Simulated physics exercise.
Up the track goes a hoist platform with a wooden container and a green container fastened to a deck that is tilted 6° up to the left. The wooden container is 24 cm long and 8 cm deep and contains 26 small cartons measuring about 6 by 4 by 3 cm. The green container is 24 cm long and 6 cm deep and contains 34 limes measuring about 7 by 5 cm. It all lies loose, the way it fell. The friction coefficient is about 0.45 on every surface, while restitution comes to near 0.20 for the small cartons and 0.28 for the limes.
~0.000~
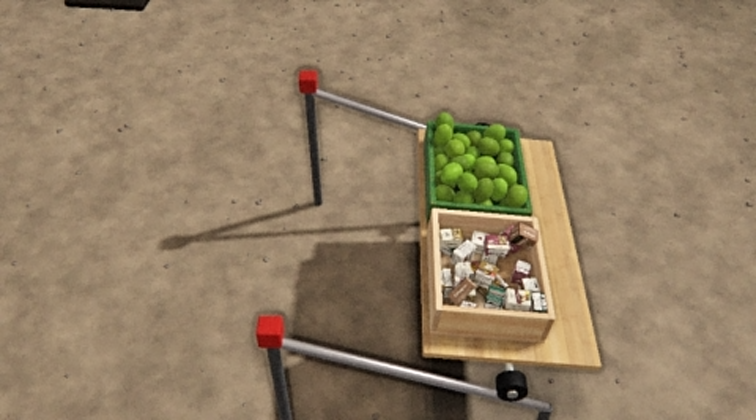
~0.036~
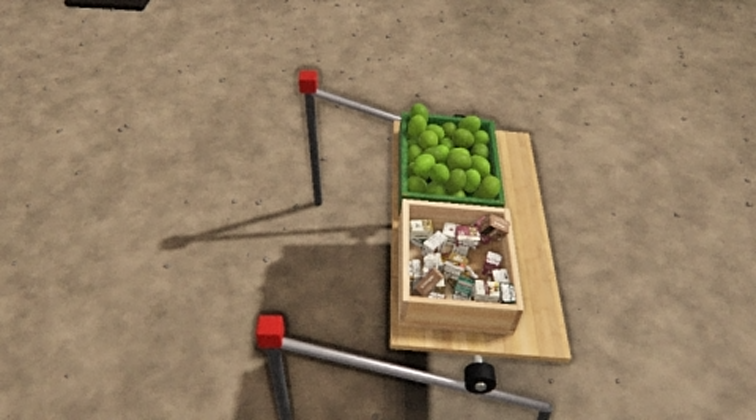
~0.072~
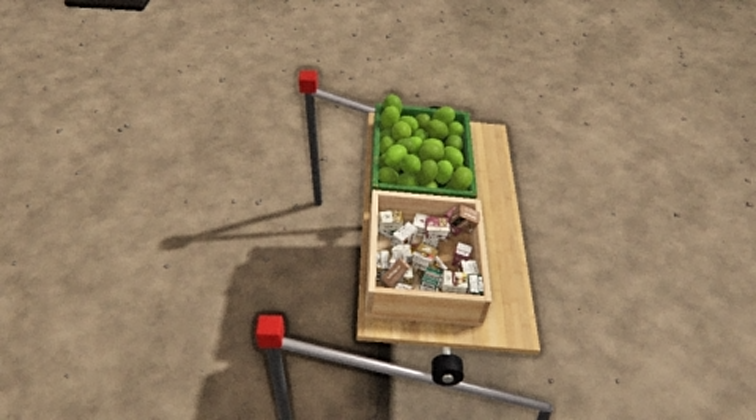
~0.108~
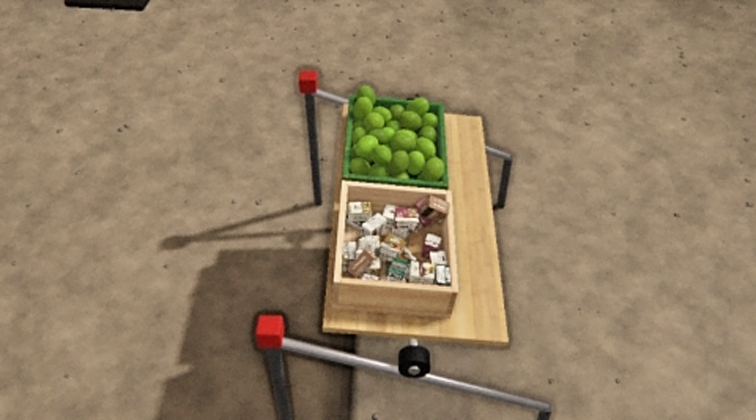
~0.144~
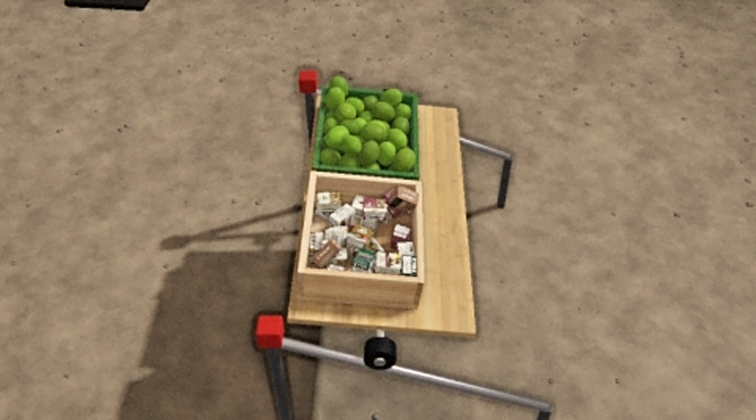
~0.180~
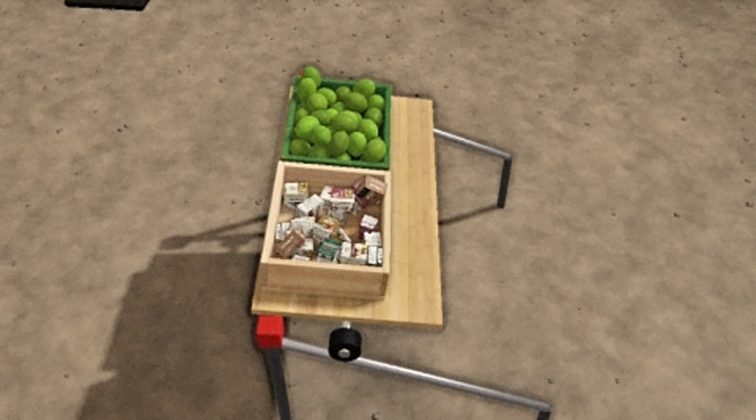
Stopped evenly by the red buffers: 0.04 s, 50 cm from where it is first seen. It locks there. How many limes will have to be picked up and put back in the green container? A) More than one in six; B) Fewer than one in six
A, more than one in six.
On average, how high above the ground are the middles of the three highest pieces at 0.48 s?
About 68 cm.
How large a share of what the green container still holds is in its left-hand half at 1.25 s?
About 50%.
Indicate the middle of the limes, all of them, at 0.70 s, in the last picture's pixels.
Around (272, 116) in pixels.
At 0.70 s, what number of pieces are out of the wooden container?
At that moment the wooden container count out stands near 2.
After 0.20 s, the buffers are touched.
After 0.32 s, the wooden container is down by 1 of 26 and the green container is down by 9 of 34.
After 0.48 s, the wooden container is down by 1 of 26 and the green container is down by 12 of 34.
After 0.70 s, the wooden container is down by 2 of 26 and the green container is down by 13 of 34.
Outcome (at 1.25 s), the wooden container is down by 2 of 26 and the green container is down by 13 of 34. Asked share, 13 of 34, 38 per cent.
